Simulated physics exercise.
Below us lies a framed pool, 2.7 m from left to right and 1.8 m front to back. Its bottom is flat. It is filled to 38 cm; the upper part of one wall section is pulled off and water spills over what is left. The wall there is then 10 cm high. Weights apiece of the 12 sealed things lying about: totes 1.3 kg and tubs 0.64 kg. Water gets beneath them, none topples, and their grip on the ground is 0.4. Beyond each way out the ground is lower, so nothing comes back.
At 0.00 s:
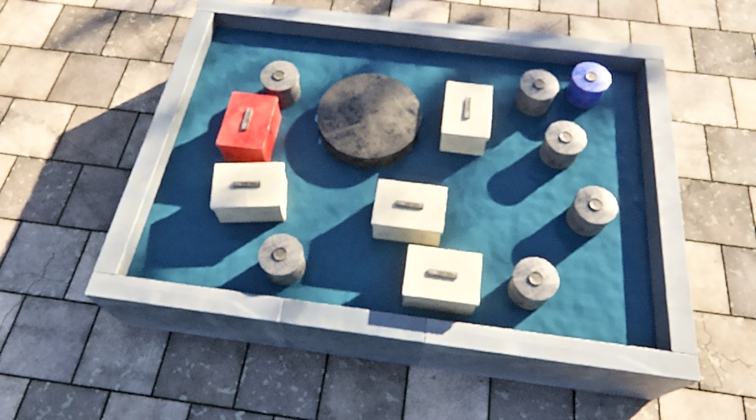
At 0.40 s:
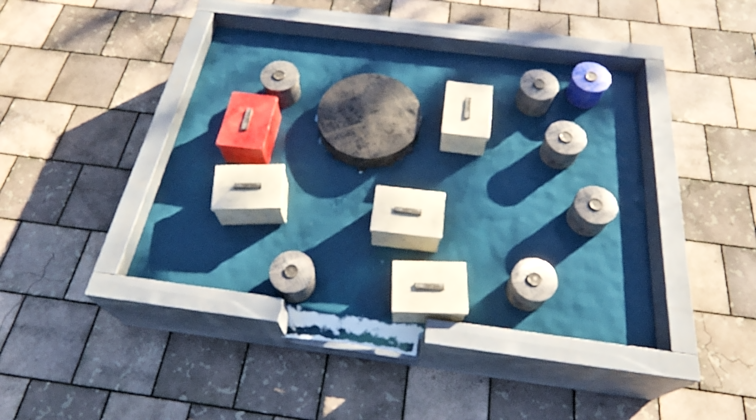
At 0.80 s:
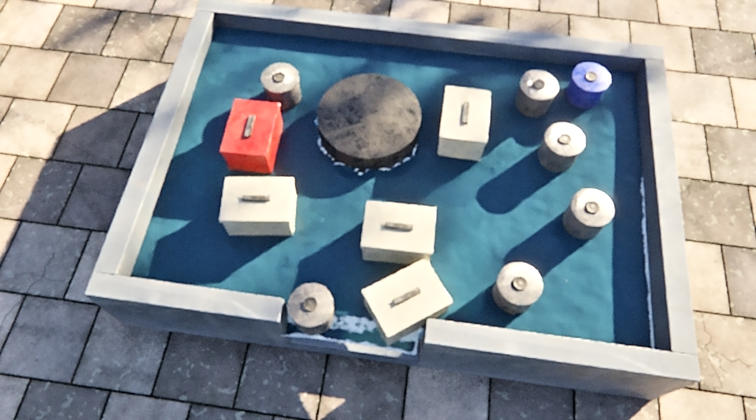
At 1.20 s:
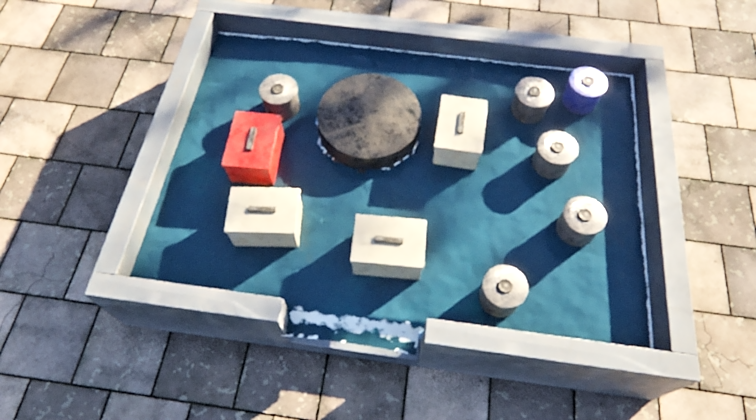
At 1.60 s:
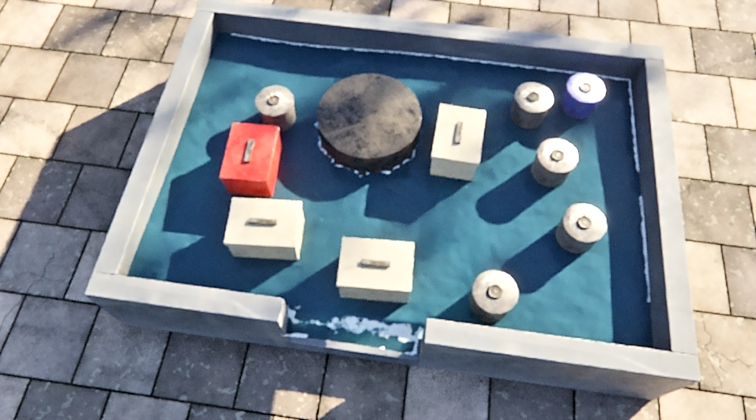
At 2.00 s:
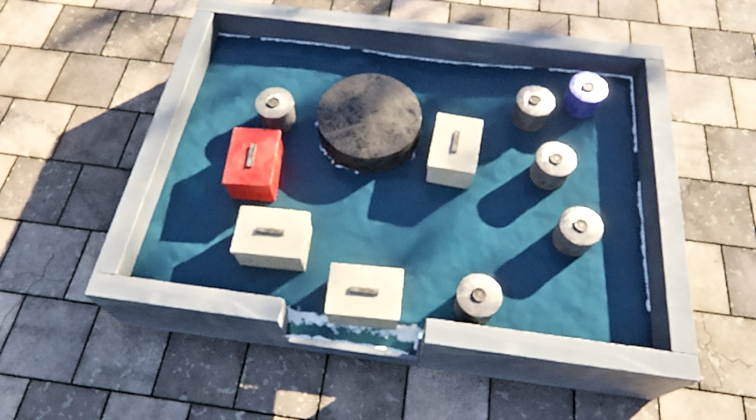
At first, white and red totes and gray and blue tubs sit in a walled pool of water around a dark round block. Then a gap opens in the near wall, water pours through, and a tub and a white tote leave through it. The remaining containers drift slightly, another white tote nearing the gap.
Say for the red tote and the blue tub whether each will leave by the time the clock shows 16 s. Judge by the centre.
Red tote leaves, blue tub is kept in.
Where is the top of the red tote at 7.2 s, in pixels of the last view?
At about (296, 257).
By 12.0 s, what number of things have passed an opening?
I count 7.
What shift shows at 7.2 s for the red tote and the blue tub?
About 80 and 10 cm.
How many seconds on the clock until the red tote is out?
Near 8.5 s.
After 3.2 s the red tote is near (256, 172), 0.3 m from its start, afloat; the blue tub is near (584, 92), 0.1 m from its start, afloat; 3 of 12 are out; 9 afloat.
After 7.2 s the red tote is near (296, 257), 0.8 m from its start, afloat; the blue tub is near (574, 107), 0.1 m from its start, afloat; 5 of 12 are out; 7 afloat.
After 12.0 s the red tote has gone out; the blue tub is near (568, 120), 0.2 m from its start, afloat; 7 of 12 are out; 5 afloat.
After 16.0 s the red tote has gone out; the blue tub is near (563, 126), 0.2 m from its start, afloat; 7 of 12 are out; 5 afloat.
